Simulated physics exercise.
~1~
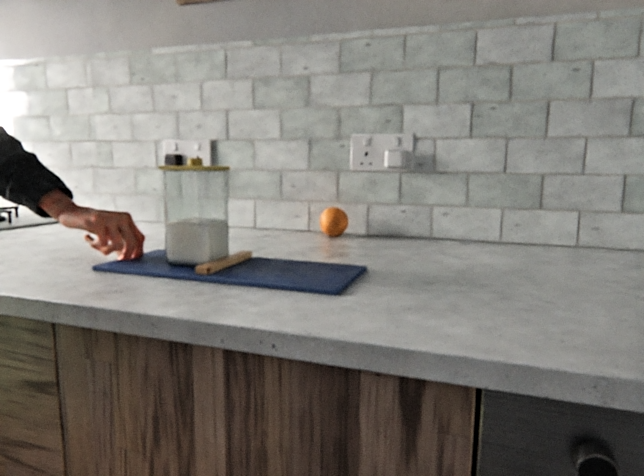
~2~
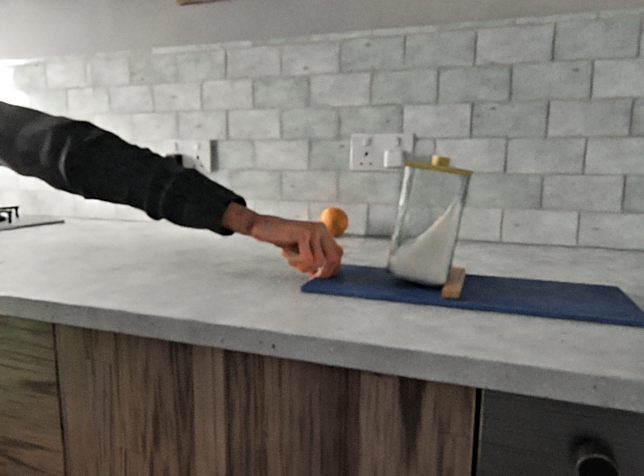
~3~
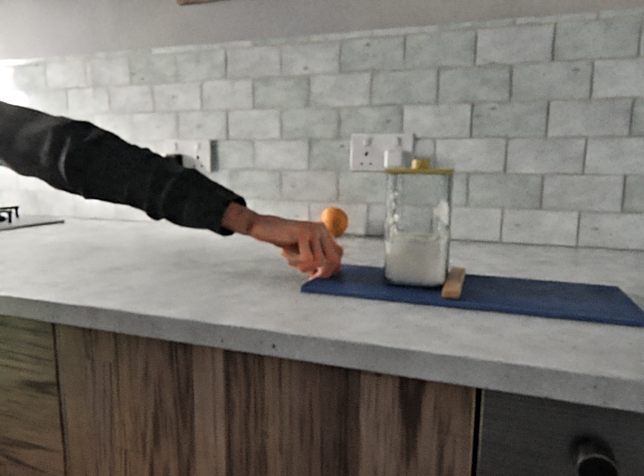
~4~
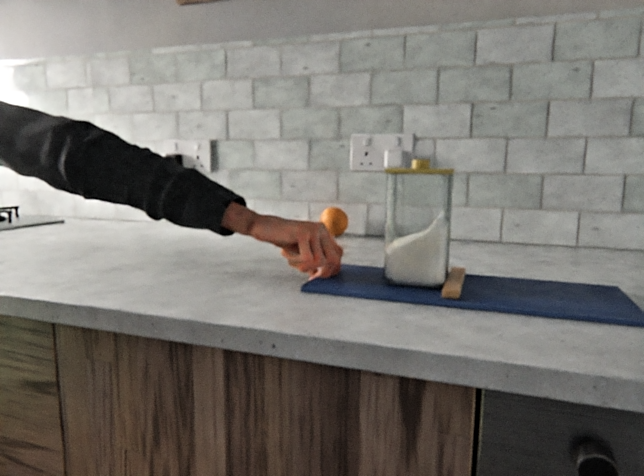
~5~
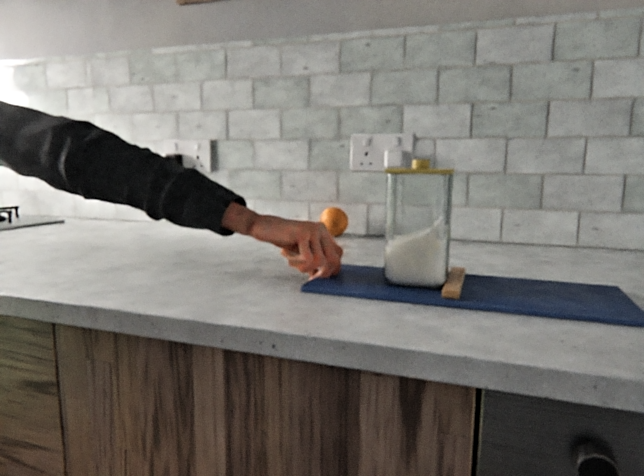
A clear, closed canister with a yellowish lid, part full of something white, stands on a blue board beside a small wooden strip, while a hand reaches in from the left. The board slides right along the pale grey countertop, passing in front of an orange near the tiled wall, with the hand at its left end. As the board stops, the canister tips to the right over the strip and its white contents slope steeply up the right side. It then rocks back onto its base. The contents keep shifting inside, still uneven at the last, while the canister stays upright and the hand remains at the board's edge.
